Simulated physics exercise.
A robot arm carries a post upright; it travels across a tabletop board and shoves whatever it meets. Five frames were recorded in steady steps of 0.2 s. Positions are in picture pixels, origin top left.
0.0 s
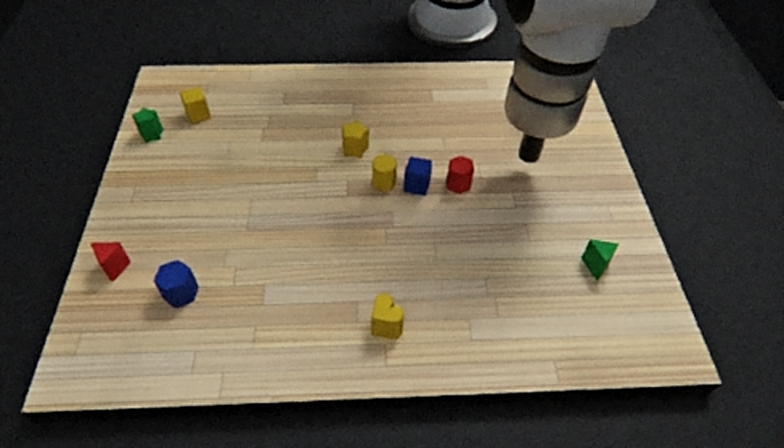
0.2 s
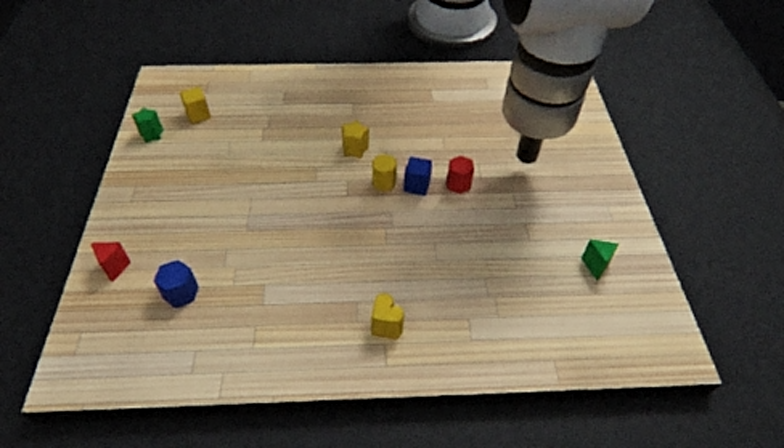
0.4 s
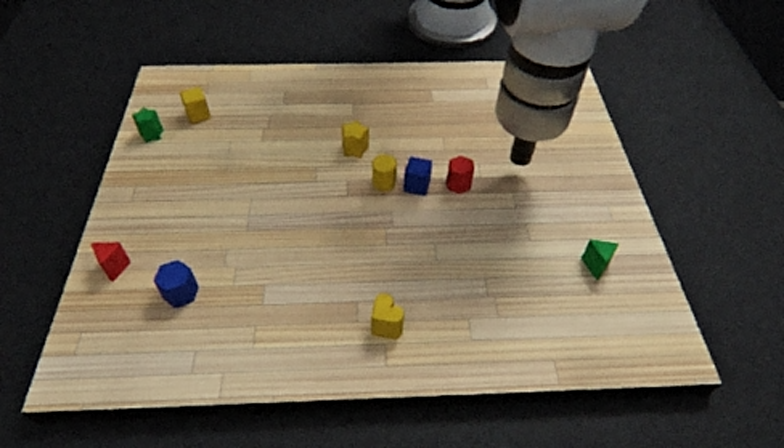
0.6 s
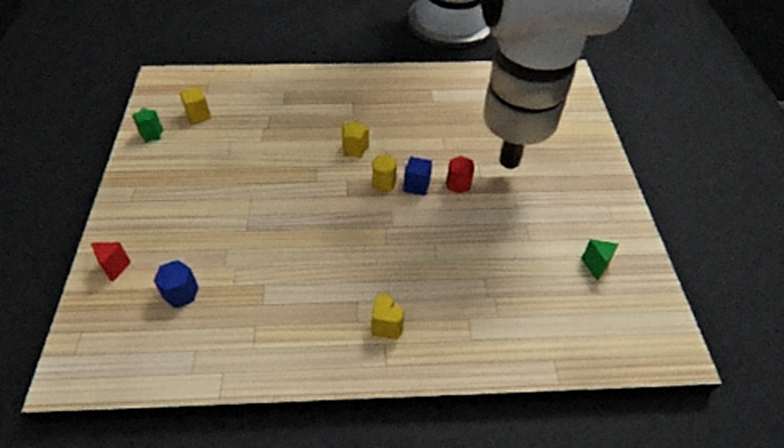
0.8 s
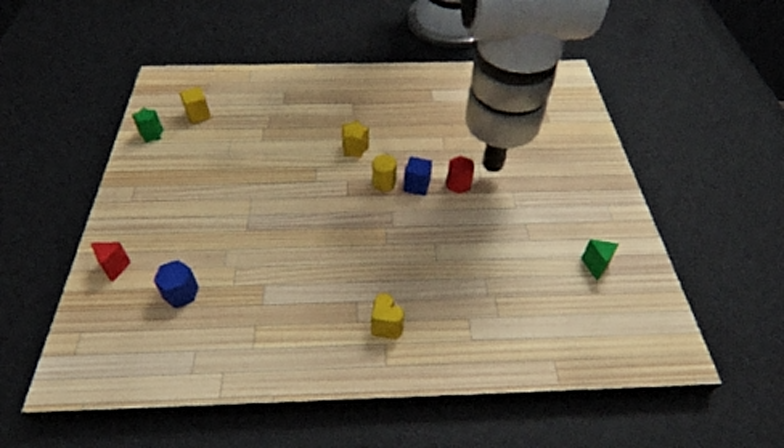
A robot arm with a dark post moved slowly left and slightly toward the viewer over a wooden board, nearing the red block beside a blue one, while all the scattered colored blocks stayed still.
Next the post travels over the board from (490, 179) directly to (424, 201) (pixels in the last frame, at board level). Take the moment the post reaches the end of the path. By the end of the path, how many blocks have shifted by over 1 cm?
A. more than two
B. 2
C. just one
Answer: A.
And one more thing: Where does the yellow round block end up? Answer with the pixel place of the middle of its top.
I expect it at (361, 157).
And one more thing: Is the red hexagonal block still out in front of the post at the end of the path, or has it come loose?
I'd say it is still being pushed.
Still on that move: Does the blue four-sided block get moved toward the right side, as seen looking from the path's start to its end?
Final answer: Yes.
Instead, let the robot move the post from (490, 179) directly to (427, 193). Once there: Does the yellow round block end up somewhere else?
I believe so.
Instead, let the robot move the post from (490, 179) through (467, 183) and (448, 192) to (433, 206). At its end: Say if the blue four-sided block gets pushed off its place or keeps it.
That one moves away.
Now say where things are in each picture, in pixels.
Tip of the post at (529, 156), middles of tops, yellow round block at (385, 163), blue four-sided block at (419, 166), red hexagonal block at (462, 164), in the first picture.
Post at (527, 157), nothing pushed, in the second picture.
Post at (520, 159), nothing pushed, in the third picture.
Post at (509, 162), nothing pushed, in the fourth picture.
Post at (493, 165), yellow round block at (385, 163), blue four-sided block at (419, 166), red hexagonal block at (462, 164), in the fifth picture.
What follows on the original path. Halfway along, post at (460, 176); blue four-sided block at (413, 165); red hexagonal block at (436, 169), turned 15° clockwise.
At the end, post at (426, 188); yellow round block at (361, 157); blue four-sided block at (382, 166), turned 25° clockwise; red hexagonal block at (402, 177), turned 40° clockwise.
